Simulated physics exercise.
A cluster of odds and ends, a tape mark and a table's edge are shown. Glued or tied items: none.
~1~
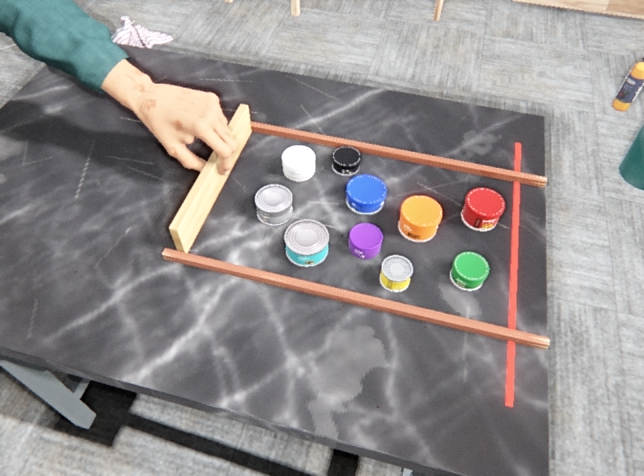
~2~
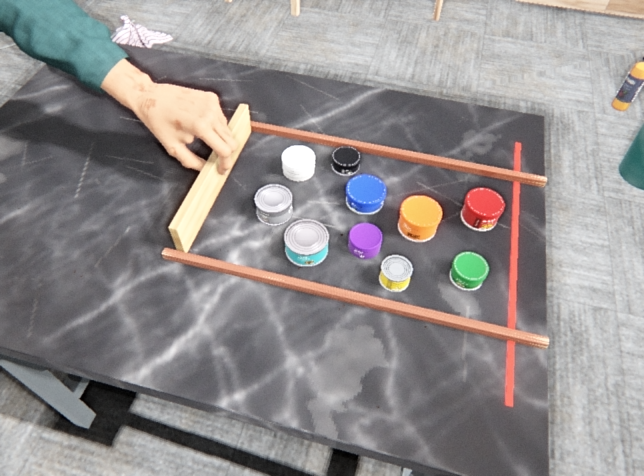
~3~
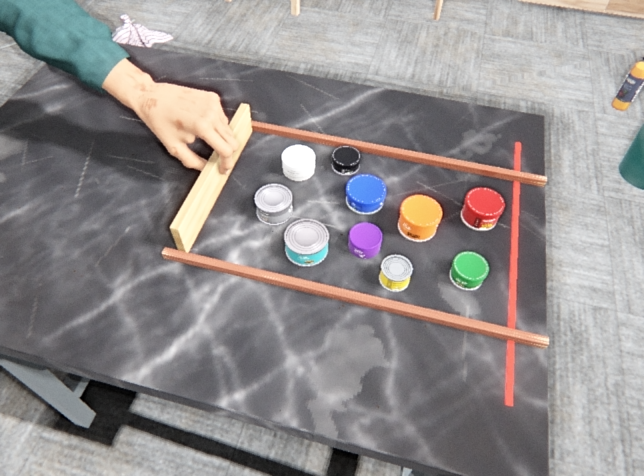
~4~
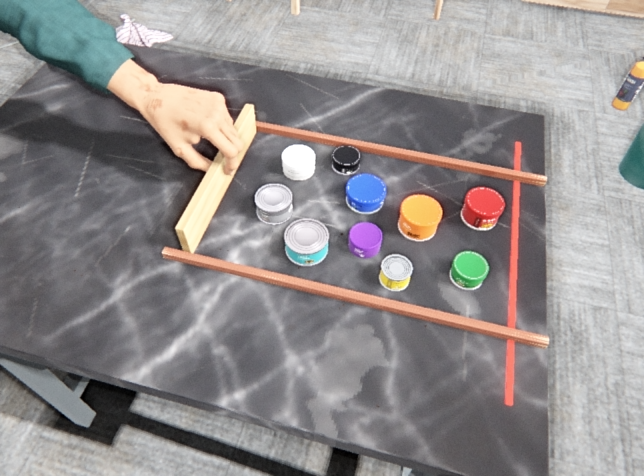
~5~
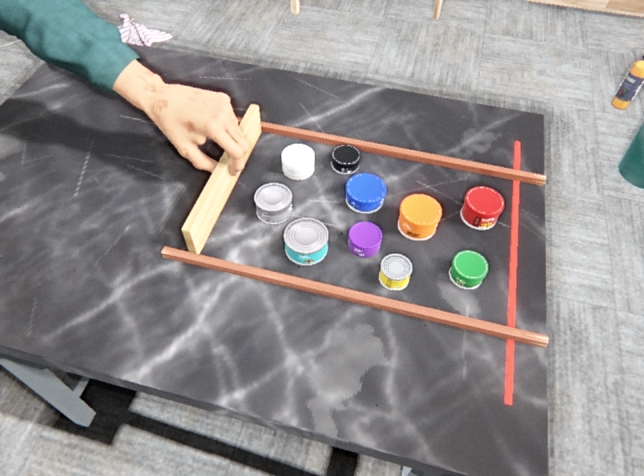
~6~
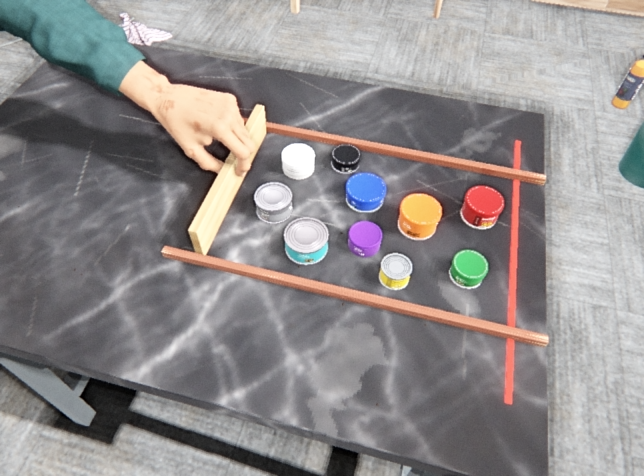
The video shows a hand holding a wooden board upright on a dark marbled table, then sliding it slightly right between two rails toward a cluster of colourful small tubs, which stay still before a red tape line.
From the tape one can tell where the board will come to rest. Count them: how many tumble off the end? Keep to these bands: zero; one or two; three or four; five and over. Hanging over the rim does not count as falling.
Pretty sure the pieces that leave the surface number five or more this time.
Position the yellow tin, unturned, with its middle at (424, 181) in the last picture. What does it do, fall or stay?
Placed like that, the yellow tin ends up falling.
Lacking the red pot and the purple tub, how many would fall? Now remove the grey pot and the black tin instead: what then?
First 4, then 4.
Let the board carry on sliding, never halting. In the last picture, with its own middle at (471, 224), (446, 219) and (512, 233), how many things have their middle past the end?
First 1, next 0, last 5.
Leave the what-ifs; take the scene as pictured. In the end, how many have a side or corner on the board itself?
It ends up touching 5.
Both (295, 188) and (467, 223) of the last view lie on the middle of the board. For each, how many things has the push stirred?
Counts: 3 and 10.
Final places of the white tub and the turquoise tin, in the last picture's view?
Listed as asked: First (535, 211), and then (539, 311).
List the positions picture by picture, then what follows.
Red pot (482, 210); green pot (469, 272); orange tin (419, 219); board (216, 174); tape (515, 249), in the first frame.
Green pot (468, 272); purple tub (365, 241), in the second frame.
Orange tin (419, 219); white tub (299, 163), in the third frame.
Red pot (482, 209); grey pot (274, 204), in the fourth frame.
Green pot (468, 270); blue tin (365, 194), in the fifth frame.
Red pot (482, 208); green pot (468, 270); orange tin (419, 217); board (233, 175); tape (514, 247), in the sixth frame.
Soon after, none off yet; red pot at rest near (482, 208); green pot at rest near (468, 270); orange tin at rest near (419, 217).
After that, none off yet; red pot at rest near (482, 208); green pot at rest near (468, 270); orange tin displaced about its own width near (459, 234).
And then, none off yet; red pot displaced about its own width near (518, 211); green pot displaced well along near (545, 294); orange tin displaced well along near (520, 251).
In the end, the number that fall off is five or more; gone, purple tub, yellow tin, orange tin, green pot and red pot.
